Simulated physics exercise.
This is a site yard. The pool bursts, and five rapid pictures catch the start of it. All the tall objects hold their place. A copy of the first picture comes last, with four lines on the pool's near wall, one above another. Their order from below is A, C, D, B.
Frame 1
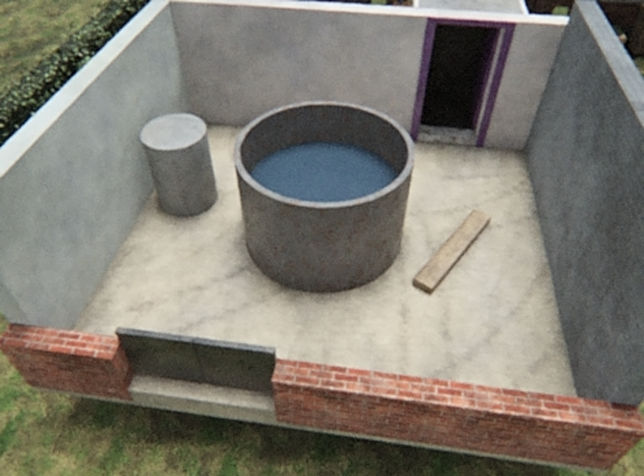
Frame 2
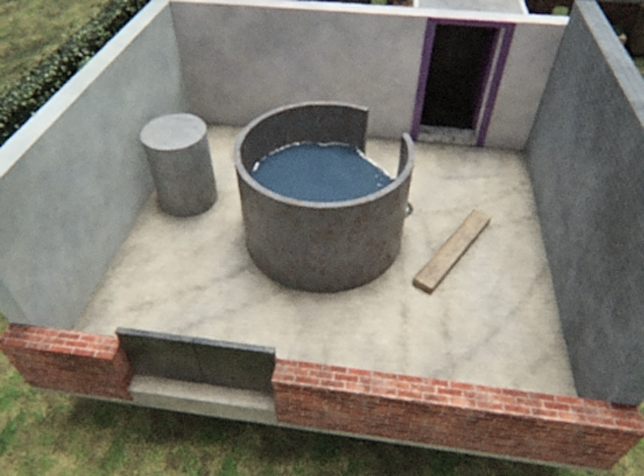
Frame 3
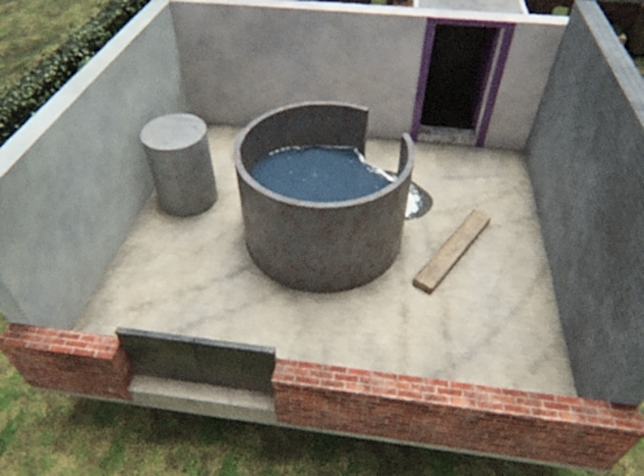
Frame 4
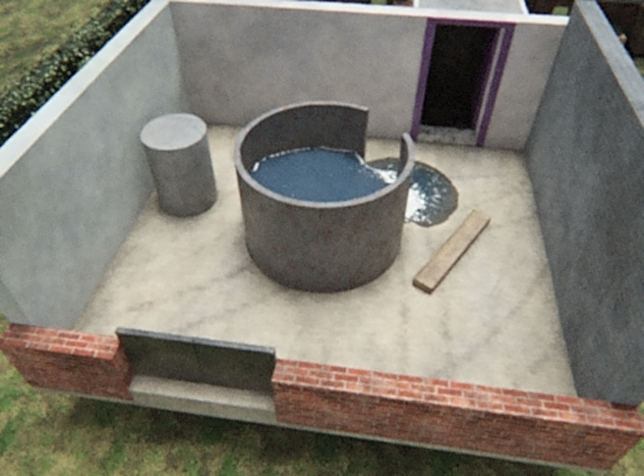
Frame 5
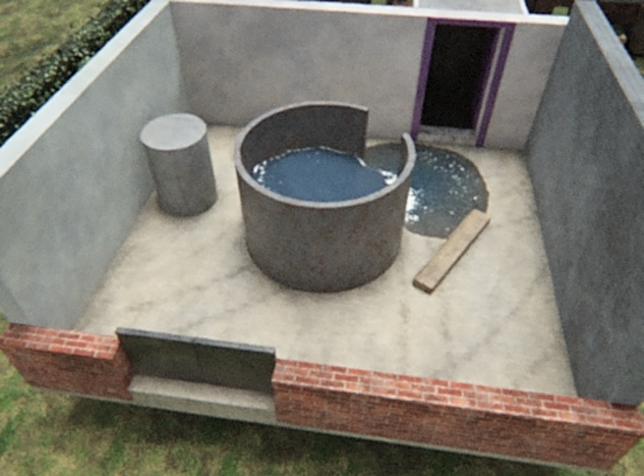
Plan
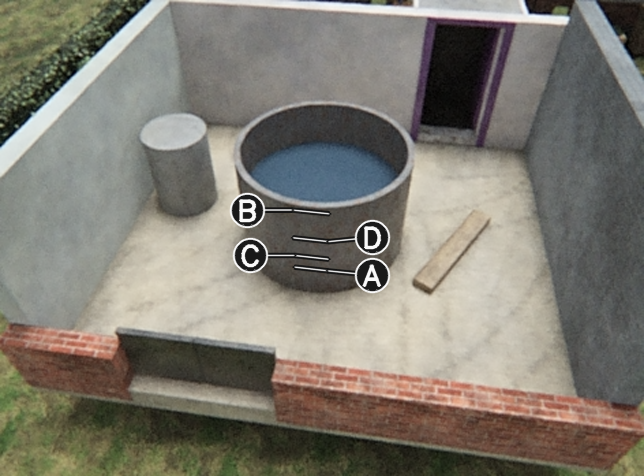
Water pours through a gap in the round grey pool and spreads across the yard floor.
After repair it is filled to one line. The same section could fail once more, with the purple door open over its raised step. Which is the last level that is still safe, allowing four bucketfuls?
Choose A.
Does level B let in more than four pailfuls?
Yes, it does.
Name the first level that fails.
It is C.
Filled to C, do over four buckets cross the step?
Yes, that goes wrong.
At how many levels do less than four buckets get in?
One.
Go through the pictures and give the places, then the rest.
In the first picture, water in the pool at rest, its middle at (324, 185); foot of the purple doorway at (446, 143); shut gate at (197, 345).
In the second picture, water covers 1 % of the ground, its front hidden from here.
In the third picture, front seen at (425, 205), 3 % of the ground wet.
In the fourth picture, front seen at (434, 172), 7 % of the ground wet.
In the fifth picture, front seen at (458, 156), 13 % of the ground wet.
On the marked copy, A at (311, 268); B at (310, 211); C at (311, 257); D at (310, 239); from the bottom up A, C, D, B.
If A is chosen, a splash gets over, under a bucket.
If B is chosen, dozens of bucketfuls pour in.
If C is chosen, about 10 bucketfuls get in.
If D is chosen, dozens of bucketfuls pour in.
